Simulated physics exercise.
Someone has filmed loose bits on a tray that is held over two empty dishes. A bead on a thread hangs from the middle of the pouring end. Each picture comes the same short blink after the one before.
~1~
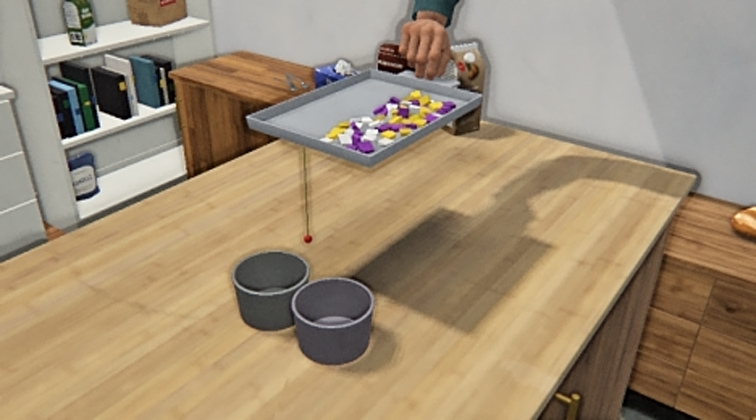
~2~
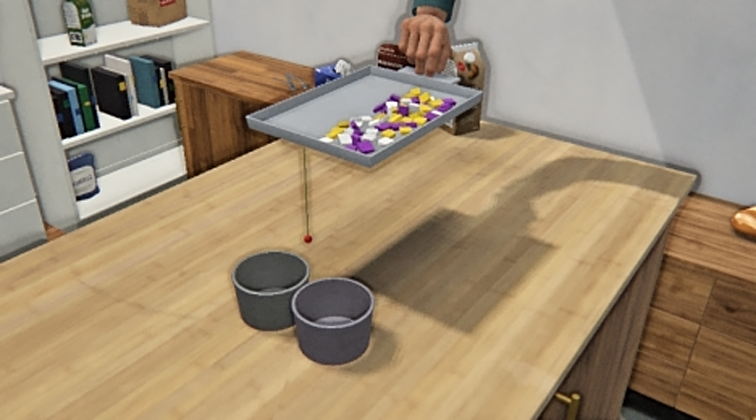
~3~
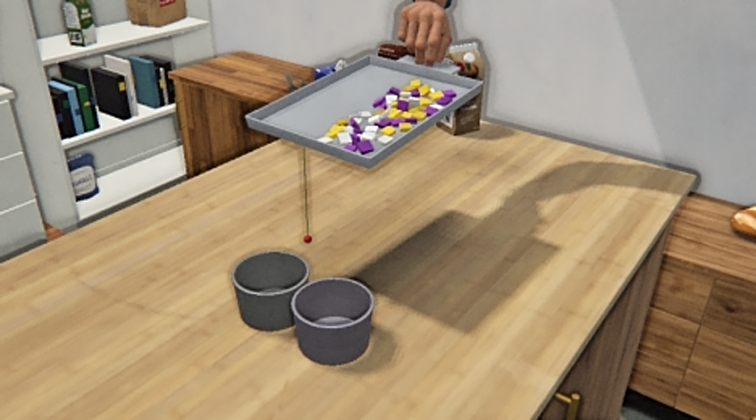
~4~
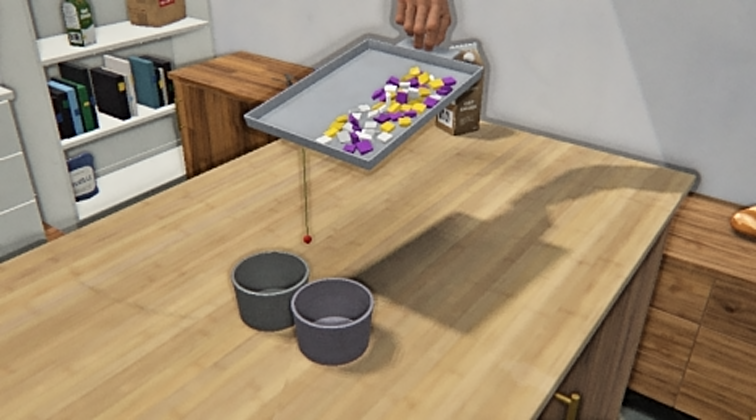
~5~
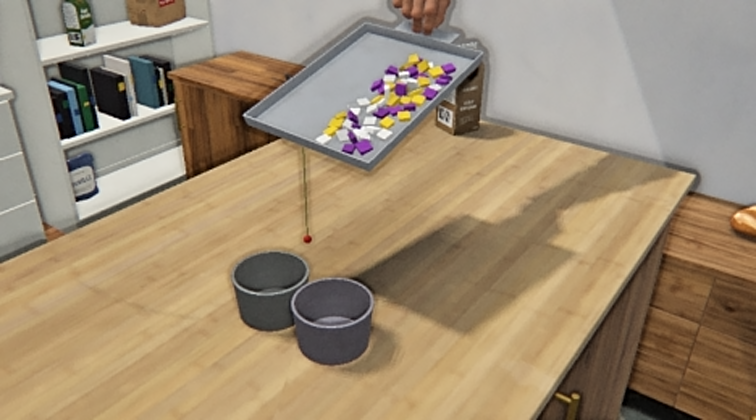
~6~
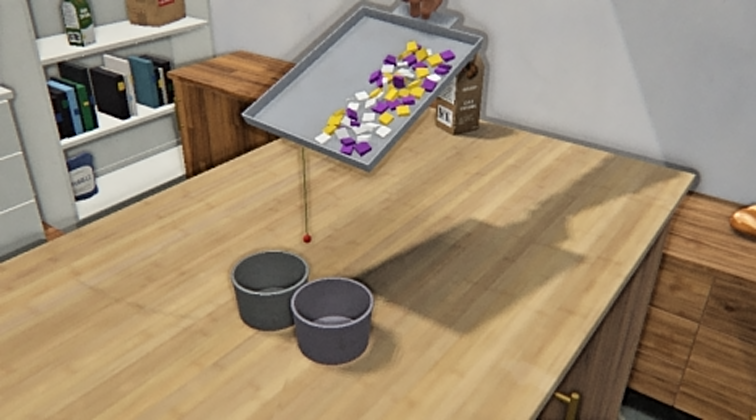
A gray tray scattered with purple, yellow and white tiles was gradually tilted above two empty dishes on a wooden counter, as a hand raised its far end and the near right corner dipped lowest.
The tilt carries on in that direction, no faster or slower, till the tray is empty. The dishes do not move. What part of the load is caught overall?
The two hold the larger part of the load.
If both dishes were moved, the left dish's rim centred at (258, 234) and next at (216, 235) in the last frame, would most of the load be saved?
In turn: Under half; less than half.
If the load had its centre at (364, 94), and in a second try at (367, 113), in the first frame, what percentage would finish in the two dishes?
About 70 and 60 per cent.
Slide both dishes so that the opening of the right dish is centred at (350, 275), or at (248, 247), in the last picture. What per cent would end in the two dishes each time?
In turn 60 and 0 in a hundred.
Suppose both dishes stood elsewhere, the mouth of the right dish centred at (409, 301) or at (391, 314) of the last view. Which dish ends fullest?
The first try: The left one. The second: Left.
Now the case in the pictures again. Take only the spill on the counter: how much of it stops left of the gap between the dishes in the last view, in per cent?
Near 10 %.
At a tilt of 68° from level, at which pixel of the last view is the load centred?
Close to (341, 140).
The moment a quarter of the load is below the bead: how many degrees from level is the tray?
Around 85° of tilt.
Shortly afterwards, tray tipped steeply; the bulk on the tray; a little in the air.
Next, tray tipped past a quarter turn; a little on the tray; near a quarter in the right dish; near a quarter in the left dish; near a quarter outside both; near a quarter in the air.
Some moments later, tray tipped past a quarter turn; near half in the right dish; near a quarter in the left dish; near a quarter outside both.
In the end, tray tipped past a quarter turn; near half in the right dish; near a quarter in the left dish; near a quarter outside both.
